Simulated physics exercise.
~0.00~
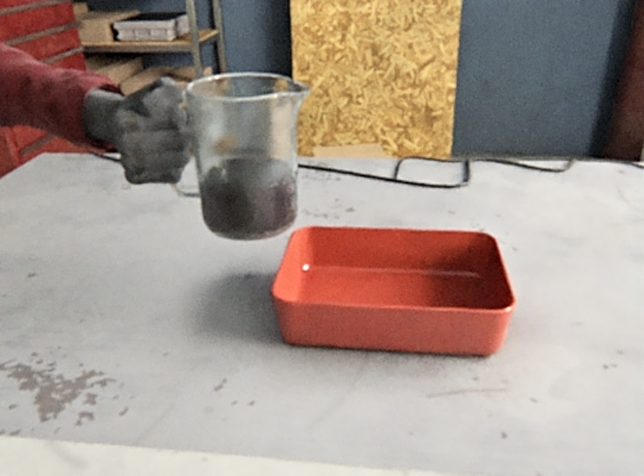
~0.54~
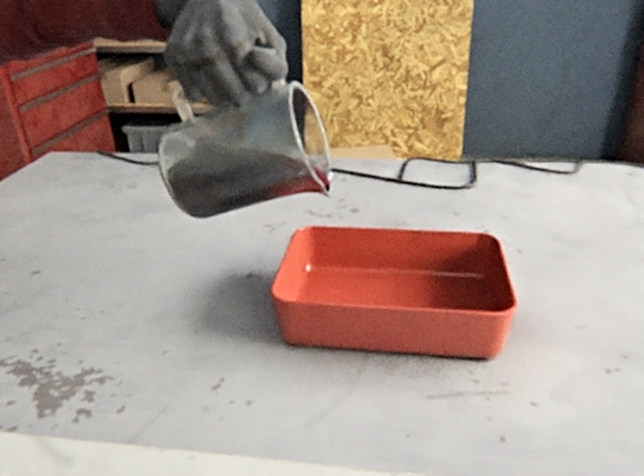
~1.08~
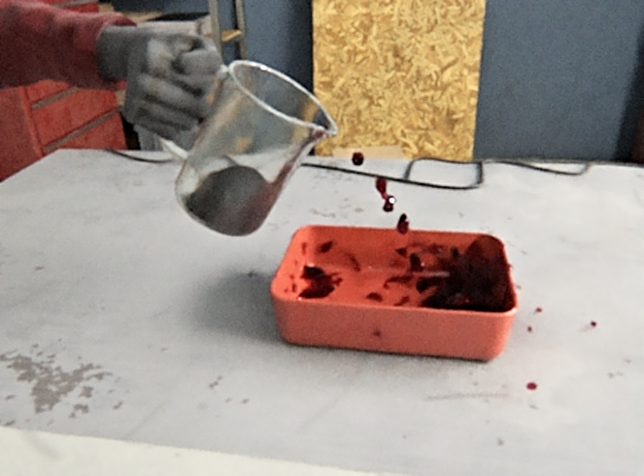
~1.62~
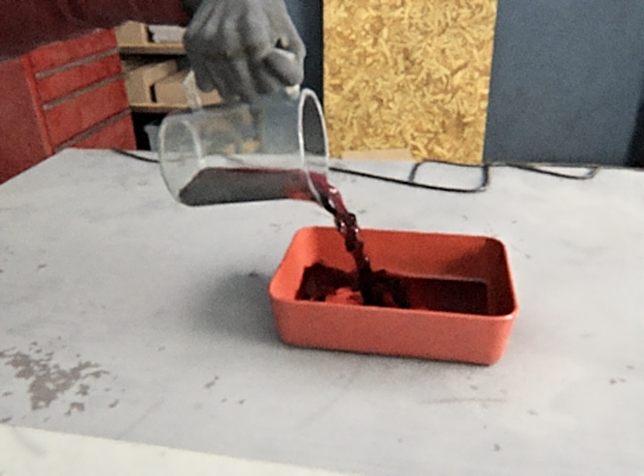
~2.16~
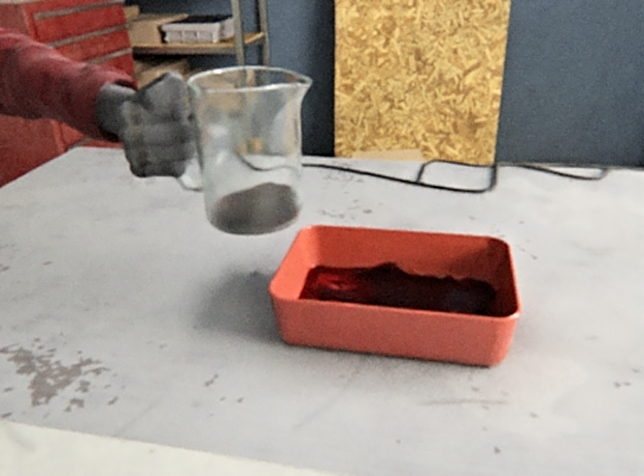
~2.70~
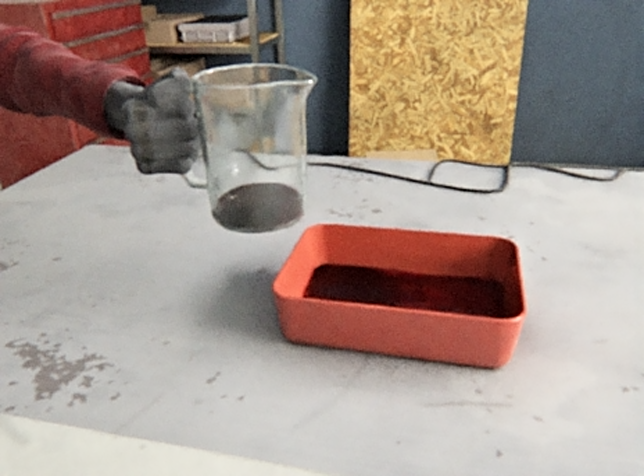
A gloved hand in a red sleeve holds a clear glass jug of dark red wine above an empty red-orange oven dish on a worn grey table. The view looks slightly down across the tabletop, with red drawers, shelves, a wood-chip board and a blue wall behind, and drifts slightly sideways. The jug tips steeply toward the dish, then eases back as drops fall and a few spots land on the table at right. It tilts steeply again, pouring a dark stream. Finally it is levelled, still holding a little wine, while a dark red pool settles in the dish.
